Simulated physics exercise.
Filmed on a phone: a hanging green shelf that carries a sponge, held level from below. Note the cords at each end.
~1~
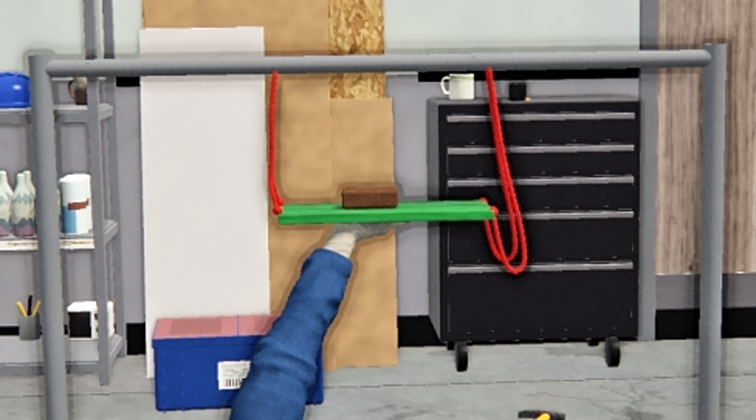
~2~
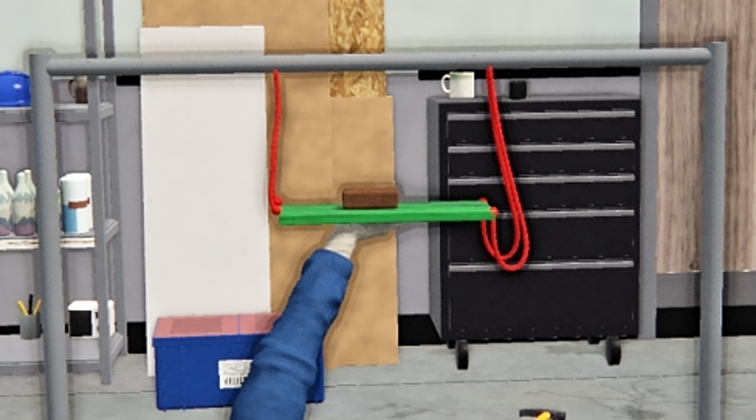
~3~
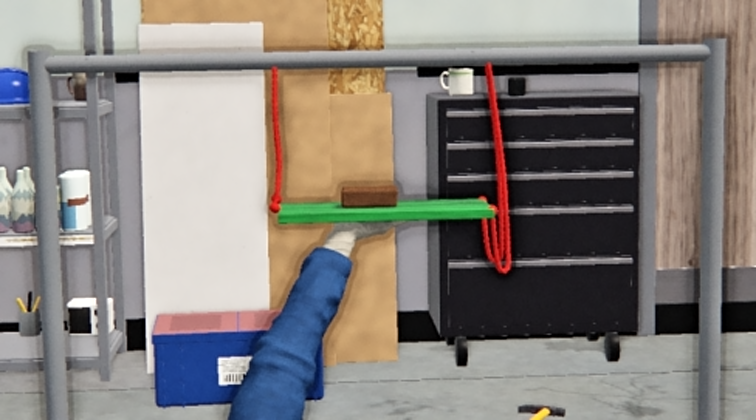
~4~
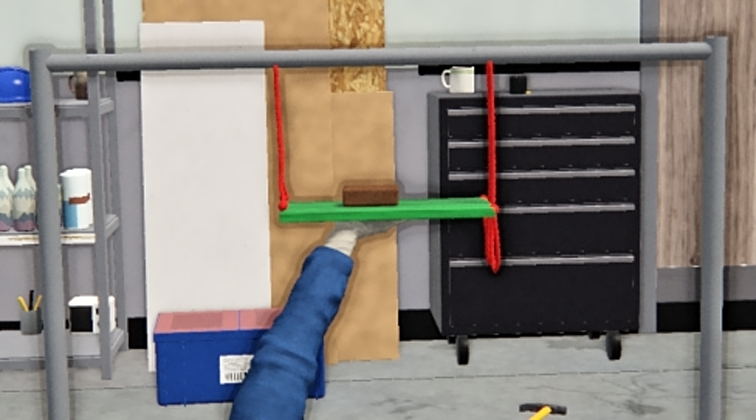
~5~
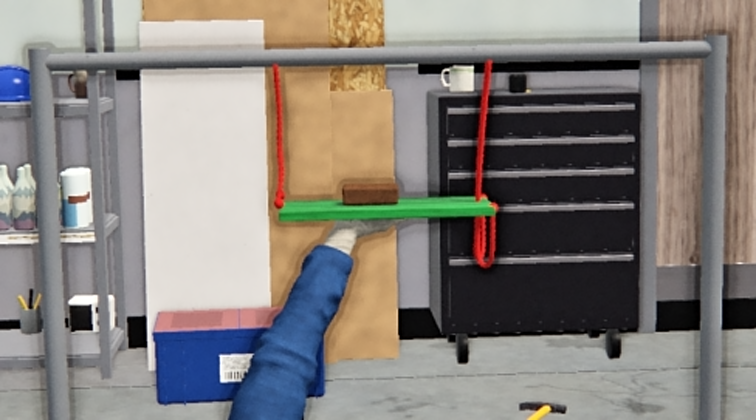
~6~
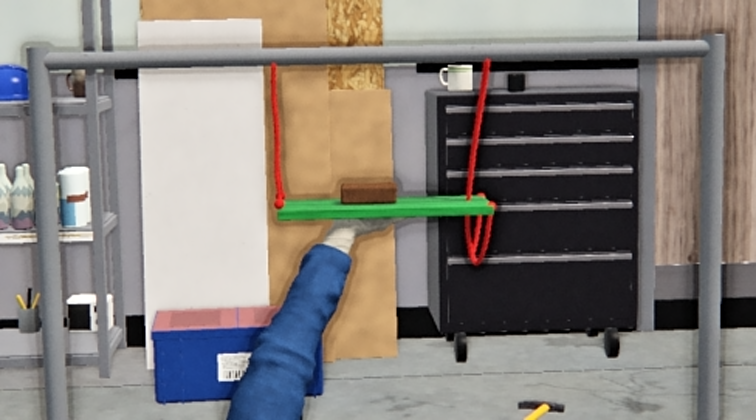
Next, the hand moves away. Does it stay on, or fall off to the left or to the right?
It falls off to the right.
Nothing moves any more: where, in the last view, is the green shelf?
It comes to rest at (366, 272).
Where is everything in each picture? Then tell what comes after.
In the first picture, sponge (370, 198); green shelf (387, 217).
In the second picture, sponge (370, 199).
In the third picture, sponge (369, 197).
In the fourth picture, sponge (371, 196); green shelf (388, 215).
In the fifth picture, sponge (370, 195).
In the sixth picture, sponge (369, 194); green shelf (386, 213); left cords almost straight; right cords slack, hanging in a loop.
Then, 0.44 s past the final frame, board tipped 13° down to the right; sponge sliding near (465, 237).
Then, 0.98 s past the final frame, board tipped 26° down to the right; sponge on the floor.
Then, 1.50 s past the final frame, board tipped 37° down to the right; sponge on the floor.
When it is over, board tipped 39° down to the right; sponge on the floor. The sponge goes off on the right.
